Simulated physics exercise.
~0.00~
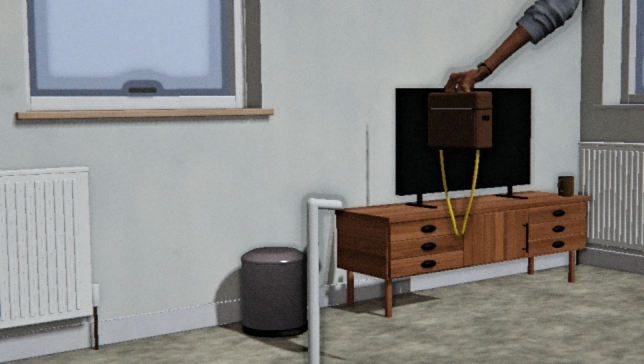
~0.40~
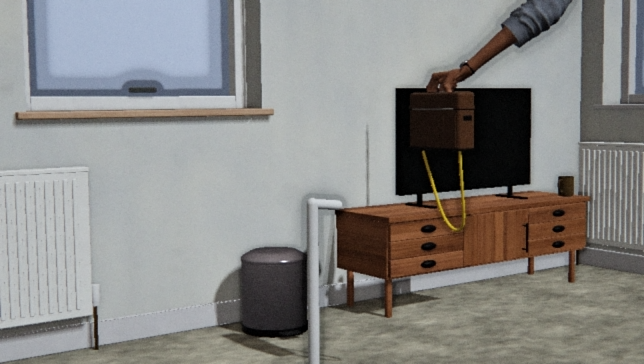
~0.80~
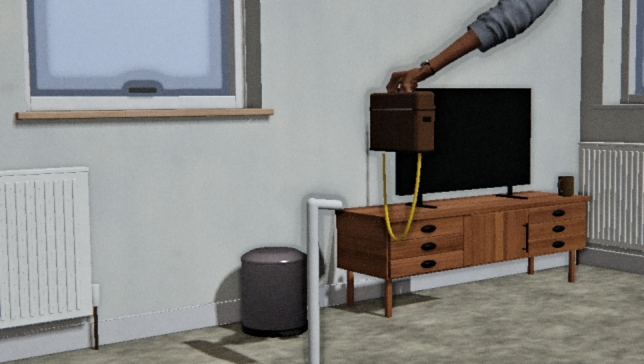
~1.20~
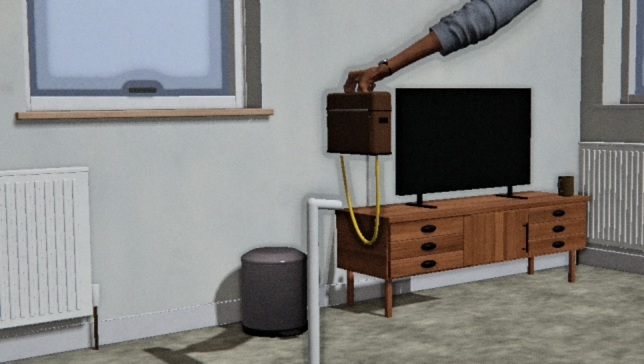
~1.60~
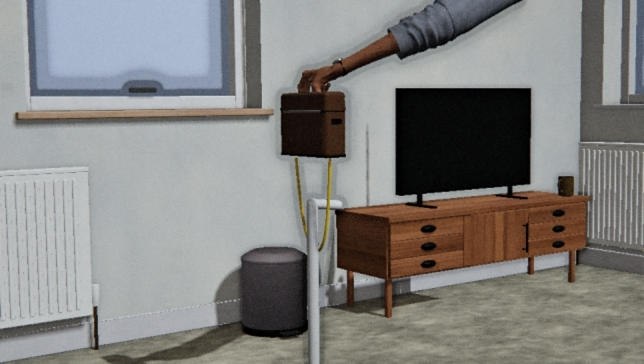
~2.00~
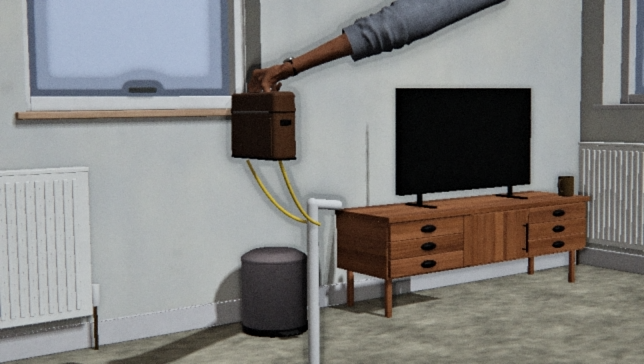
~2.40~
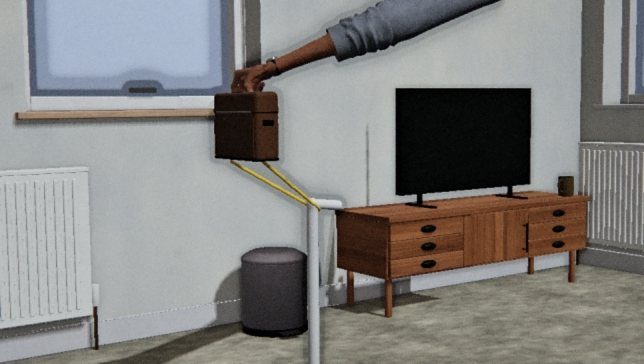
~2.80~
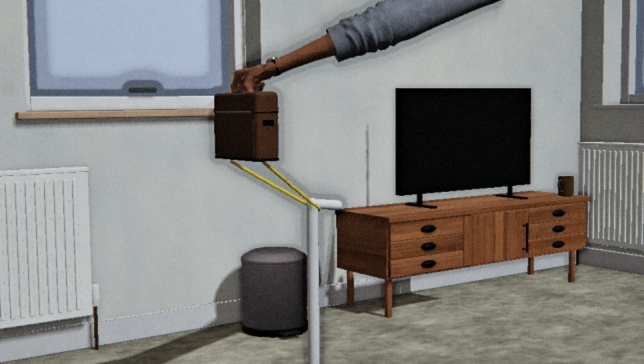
A brown case with a yellow loop dangling beneath it was carried left by a hand, past the television and over a pale post, until the loop caught on the post and pulled tight, and the hand stopped, still holding the case.
